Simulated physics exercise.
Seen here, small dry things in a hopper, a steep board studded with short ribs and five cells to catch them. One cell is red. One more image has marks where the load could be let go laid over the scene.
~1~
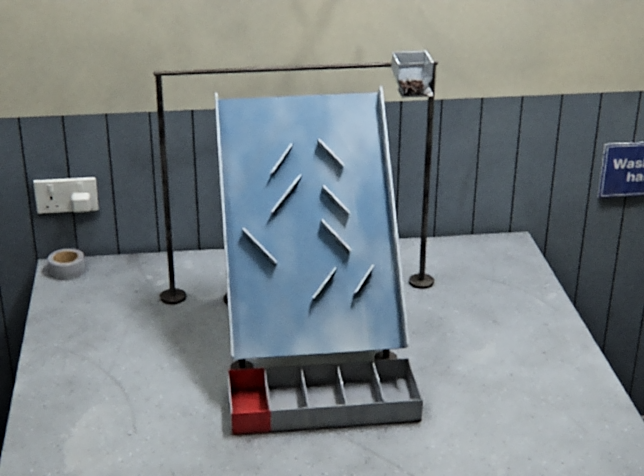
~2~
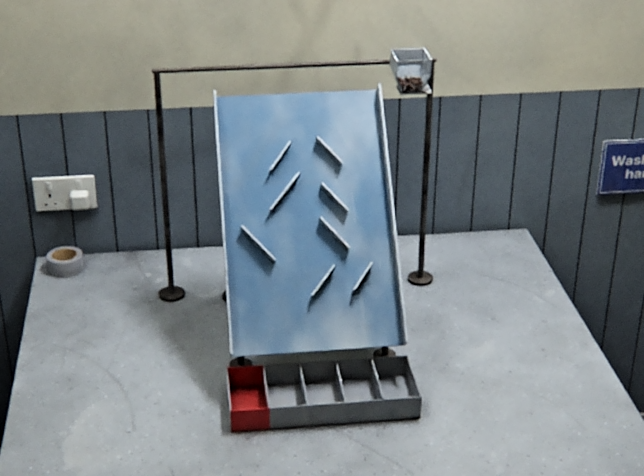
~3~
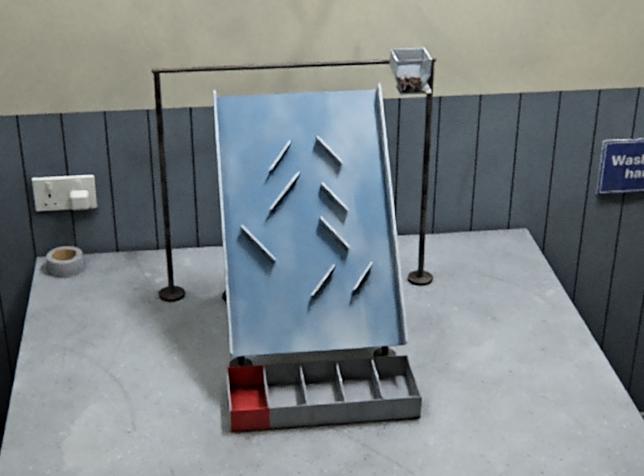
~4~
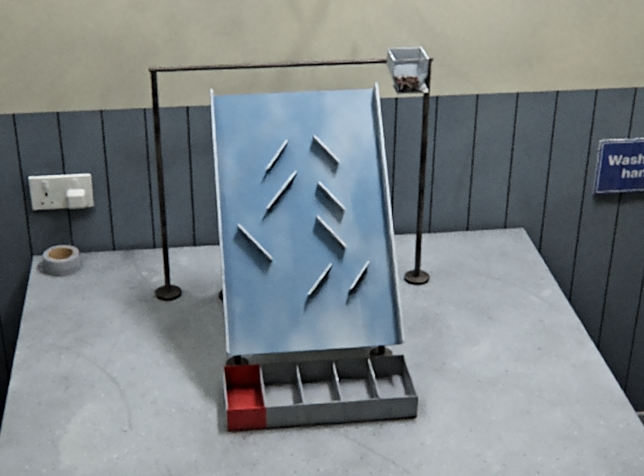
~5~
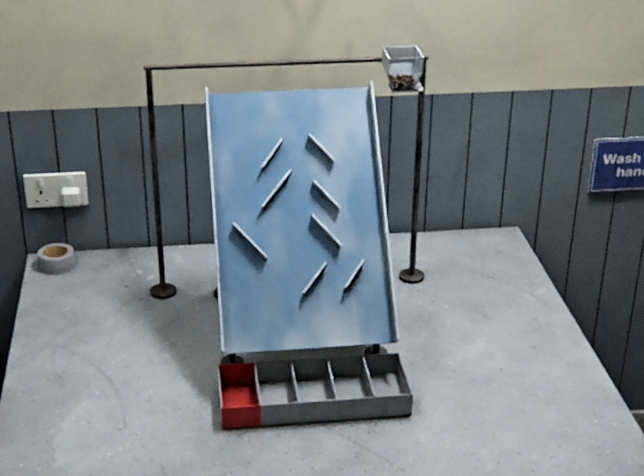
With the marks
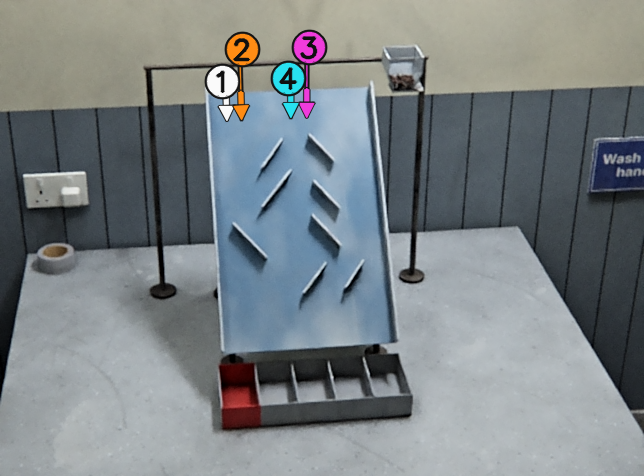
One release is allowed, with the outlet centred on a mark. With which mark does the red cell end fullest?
1 beats the others.
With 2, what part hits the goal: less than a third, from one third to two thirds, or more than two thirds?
Mark 2 gives less than a third.
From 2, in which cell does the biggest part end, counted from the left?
The third.
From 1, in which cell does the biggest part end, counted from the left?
The first from the left.
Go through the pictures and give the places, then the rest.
In the first frame, hopper at (411, 85), allspice berries, door shut.
In the second frame, ribs (270, 170) to (290, 141), (317, 136) to (343, 162), (271, 209) to (299, 172).
In the third frame, ribs (322, 182) to (348, 210), (242, 225) to (275, 259), (321, 217) to (350, 247).
In the fourth frame, ribs (309, 293) to (331, 264), (350, 289) to (369, 261).
In the fifth frame, red cell at (242, 415), number 1 of 5 from the left.
On the marked copy, mark 1 meets the board at (226, 115); mark 2 meets the board at (241, 114); mark 3 meets the board at (306, 112); mark 4 meets the board at (290, 112).
With 1, about half in the red cell, about half in other cells.
With 2, about a quarter in the red cell, most in other cells.
With 3, a small part in the red cell, most in other cells.
With 4, about a quarter in the red cell, most in other cells.
